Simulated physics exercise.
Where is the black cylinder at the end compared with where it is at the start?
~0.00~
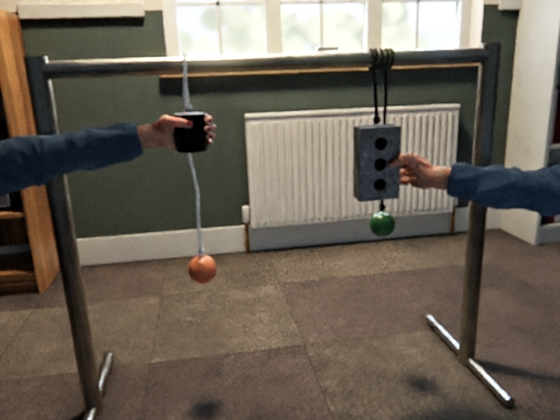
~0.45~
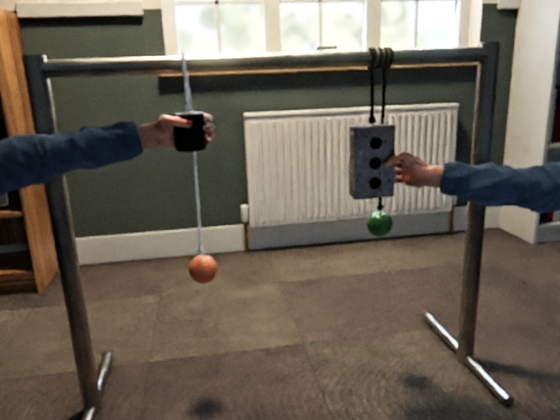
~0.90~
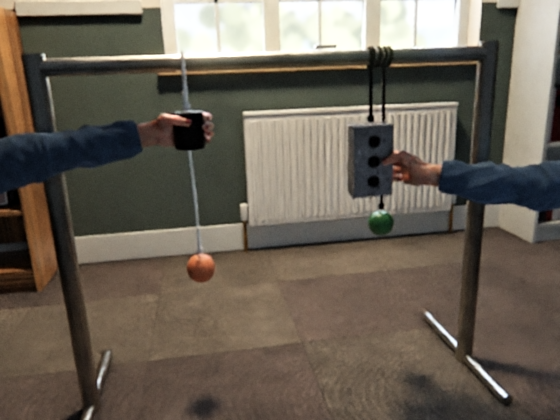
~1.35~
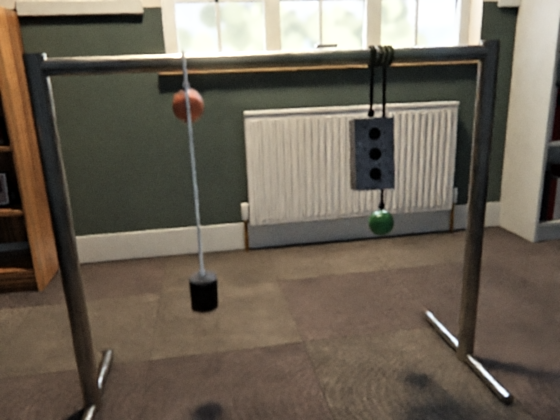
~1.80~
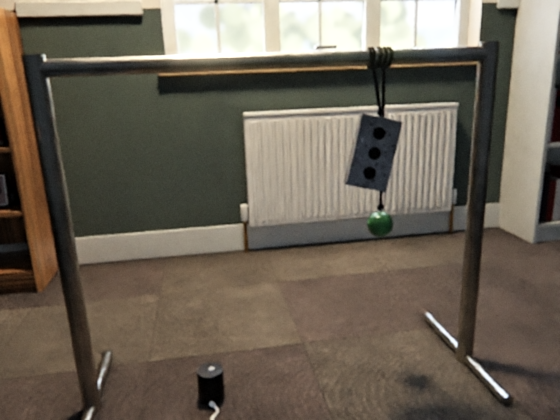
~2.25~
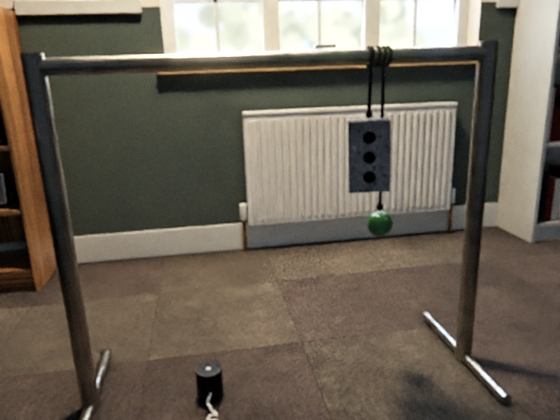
At the start the black cylinder is held in a hand just below the left part of the rail, and at the end it rests on the floor beneath the rail.
We see two hands holding a black cylinder and a gray block on cords draped over a metal rail. The hands let go and withdraw, the cylinder drops to the floor as an orange ball rises, and the block stays hanging above a green ball.
